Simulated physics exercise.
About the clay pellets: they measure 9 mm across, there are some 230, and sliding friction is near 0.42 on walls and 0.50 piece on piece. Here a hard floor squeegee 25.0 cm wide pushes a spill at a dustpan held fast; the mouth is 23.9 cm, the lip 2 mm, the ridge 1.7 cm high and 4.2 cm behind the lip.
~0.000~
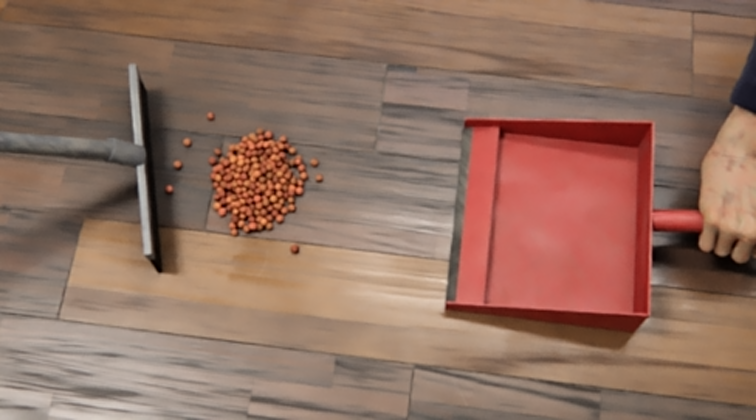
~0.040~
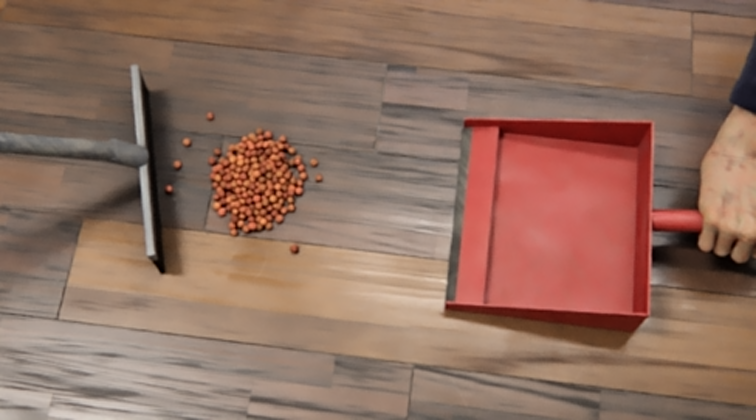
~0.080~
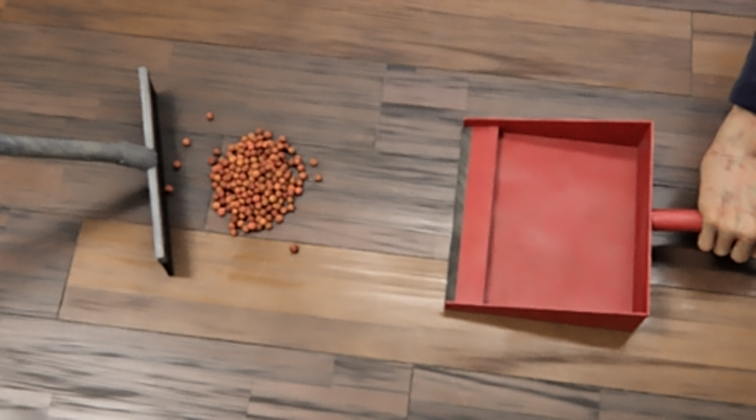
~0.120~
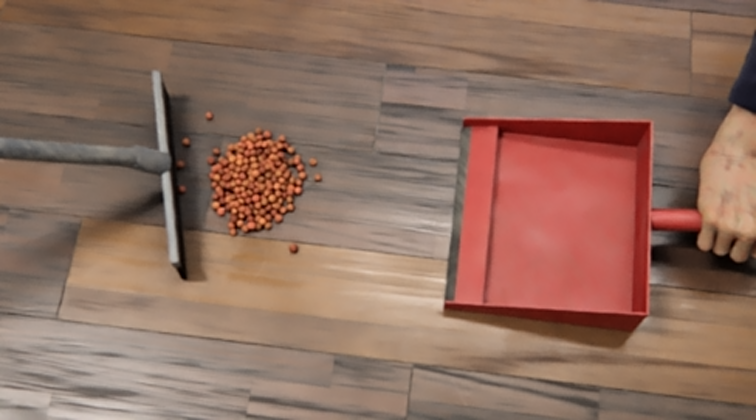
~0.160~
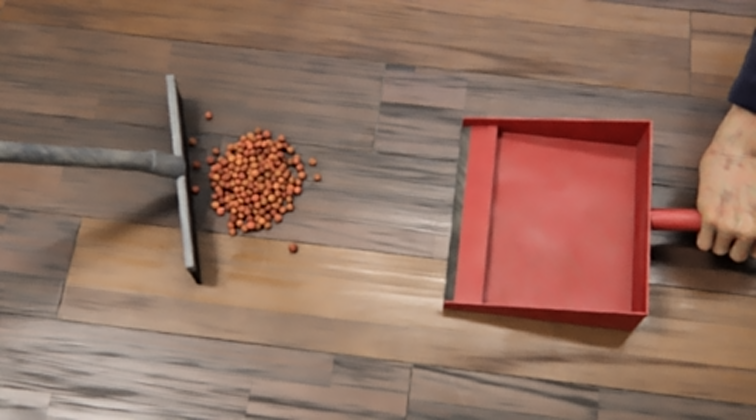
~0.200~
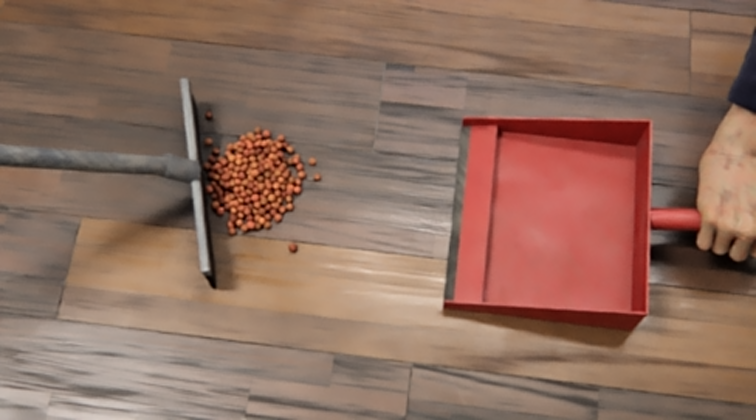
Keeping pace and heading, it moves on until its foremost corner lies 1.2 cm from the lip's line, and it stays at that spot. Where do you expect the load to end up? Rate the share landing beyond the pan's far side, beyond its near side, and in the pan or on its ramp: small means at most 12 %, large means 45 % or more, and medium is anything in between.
Shares: Far side - small; near side - small; pan - small.
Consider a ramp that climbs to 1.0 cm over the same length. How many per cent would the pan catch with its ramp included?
About 5 %.
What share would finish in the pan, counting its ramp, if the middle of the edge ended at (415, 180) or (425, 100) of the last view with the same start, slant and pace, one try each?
Around 10 per cent, and around 15 per cent.
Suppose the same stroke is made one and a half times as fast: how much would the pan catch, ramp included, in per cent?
Then around 5 per cent.
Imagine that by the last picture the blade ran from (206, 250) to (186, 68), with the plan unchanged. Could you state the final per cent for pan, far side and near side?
Per cent by place - pan 15, far side 20, near side 0.
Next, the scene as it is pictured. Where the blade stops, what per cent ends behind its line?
About 20 percent.
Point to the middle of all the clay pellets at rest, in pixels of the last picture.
Around (428, 199).
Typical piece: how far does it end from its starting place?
I'd say close to 22 cm.
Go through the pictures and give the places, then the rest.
Blade from (150, 255) to (135, 72), moved 0.0 cm, 0 of the pieces shifted so far; middle of the pieces at (256, 183); pan at (562, 227), in the first picture.
Blade from (153, 256) to (137, 73), moved 0.4 cm, 0 of the pieces shifted so far; middle of the pieces at (255, 183), in the second picture.
Blade from (162, 258) to (145, 75), moved 1.5 cm, 0 of the pieces shifted so far; middle of the pieces at (255, 183), in the third picture.
Blade from (176, 263) to (158, 78), moved 3.3 cm, 2 of the pieces shifted so far; middle of the pieces at (254, 182), in the fourth picture.
Blade from (191, 267) to (172, 82), moved 5.2 cm, 3 of the pieces shifted so far; middle of the pieces at (254, 182), in the fifth picture.
Blade from (207, 271) to (186, 86), moved 7.1 cm, 3 of the pieces shifted so far; middle of the pieces at (254, 182); pan at (560, 226). The blade's pace is about 0.48 m/s, heading 10 degrees towards the viewer's side, in the sixth picture.
After 0.47 s, middle of the blade 18 cm from the lip; 0 % over the lip, far side 0 %, near side 0 %.
After 0.65 s, middle of the blade 10 cm from the lip; 0 % over the lip, far side 5 %, near side 0 %.
After 0.95 s, middle of the blade 5 cm from the lip; 0 % over the lip, far side 5 %, near side 0 %.
In the end, at 1.3 s, far side 5 %, near side 0 %, pan 0 %, in front of the lip or behind the blade 95 %.
